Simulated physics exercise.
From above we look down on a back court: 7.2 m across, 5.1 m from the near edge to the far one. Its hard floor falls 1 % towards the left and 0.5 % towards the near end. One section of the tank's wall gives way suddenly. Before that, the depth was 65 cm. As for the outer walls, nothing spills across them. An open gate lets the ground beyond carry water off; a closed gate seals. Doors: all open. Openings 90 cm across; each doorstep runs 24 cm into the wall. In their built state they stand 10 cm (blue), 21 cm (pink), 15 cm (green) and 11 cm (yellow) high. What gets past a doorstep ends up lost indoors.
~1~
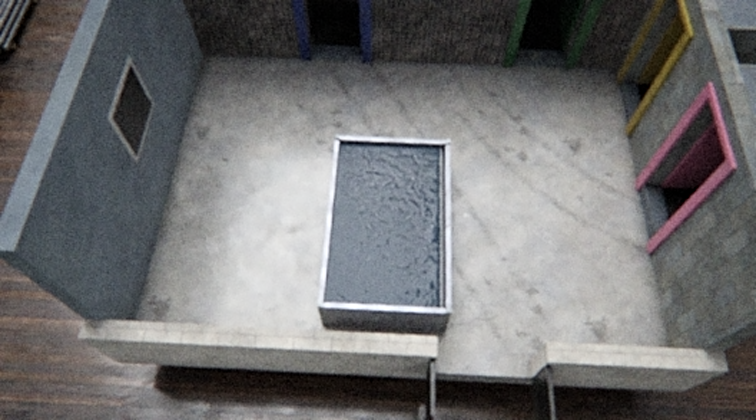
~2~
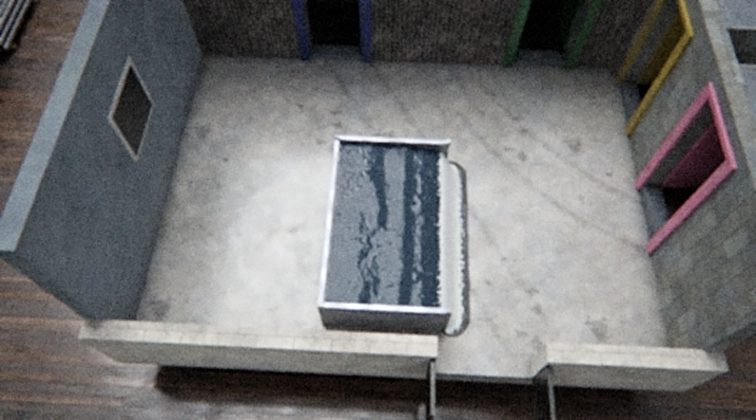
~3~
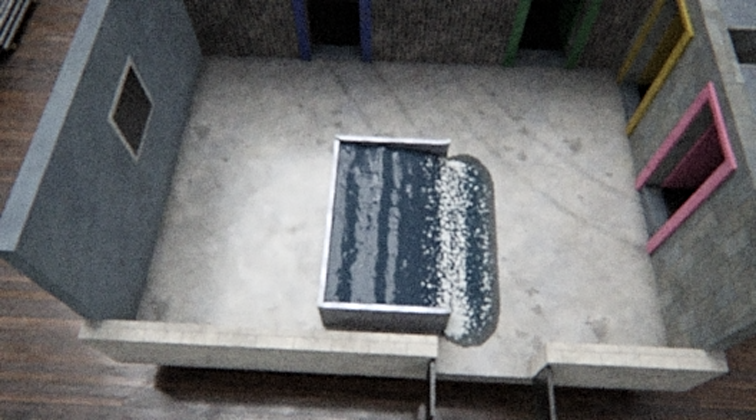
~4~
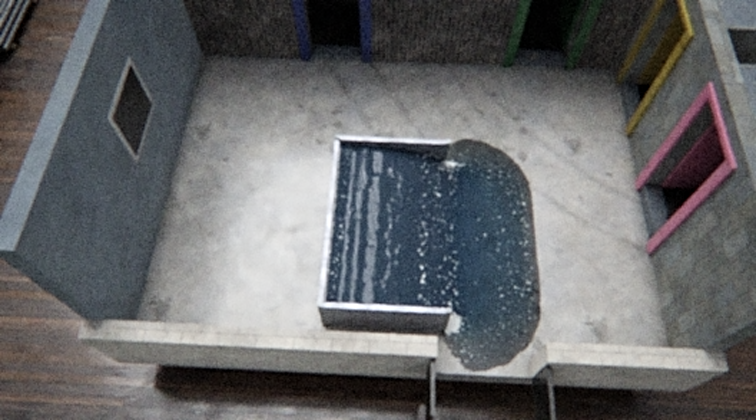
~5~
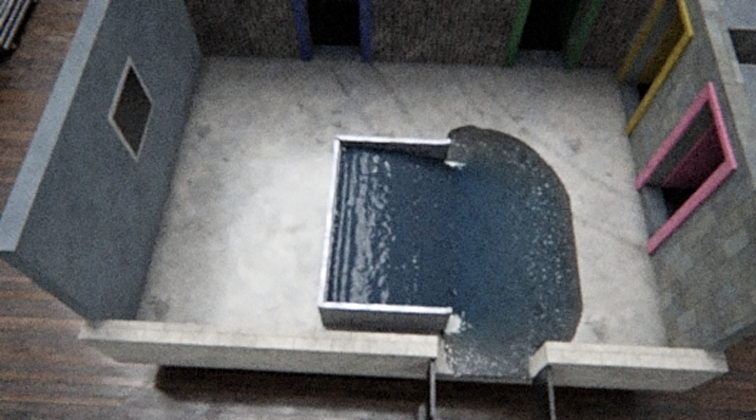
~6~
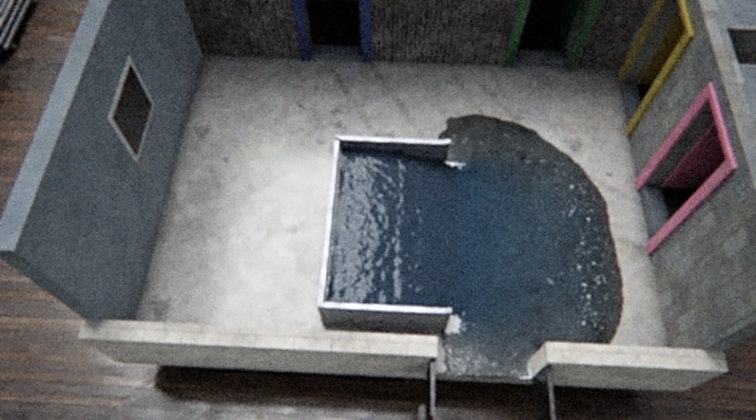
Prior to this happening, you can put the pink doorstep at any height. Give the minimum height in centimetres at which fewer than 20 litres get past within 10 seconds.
29 cm.
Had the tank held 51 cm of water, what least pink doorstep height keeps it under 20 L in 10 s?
Step height: Approx. 22 cm.
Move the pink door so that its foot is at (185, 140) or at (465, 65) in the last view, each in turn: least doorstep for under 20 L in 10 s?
About 8.5 cm, then about 8.0 cm.
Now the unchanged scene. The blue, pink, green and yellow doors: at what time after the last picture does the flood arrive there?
Times: Blue 3.6 s, pink 0.1 s, green 1.3 s, yellow 0.8 s.
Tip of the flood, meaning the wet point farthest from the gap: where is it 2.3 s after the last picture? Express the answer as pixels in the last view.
At about (608, 71).
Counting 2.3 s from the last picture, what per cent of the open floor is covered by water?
Approximately 40 %.
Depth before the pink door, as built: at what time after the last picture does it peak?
Peak time: About 1.0 s.
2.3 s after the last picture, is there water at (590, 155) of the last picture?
At that moment it's submerged.
Then, 0.7 s after the last picture water covers 35 % of the floor, deepest (42 cm) near (659, 365); 35 cm at the pink door, 17 litres in over its 21 cm doorstep.
Then, 2.3 s after the last picture water covers 40 % of the floor, deepest (27 cm) near (609, 79); 23 cm at the pink door, 82 litres in over its 21 cm doorstep.
Then, 9.3 s after the last picture water covers 90 % of the floor, deepest (16 cm) near (132, 340); 3 cm at the pink door, 86 litres in over its 21 cm doorstep.
At the pink door as built, the water peaked near 36 cm, 0.9 s after the last picture.
Run again over the same 10 s with other heights there, 44 litres in over 25 cm, 3 litres over 34 cm. The limit of 20 litres is kept from about 29 cm up.
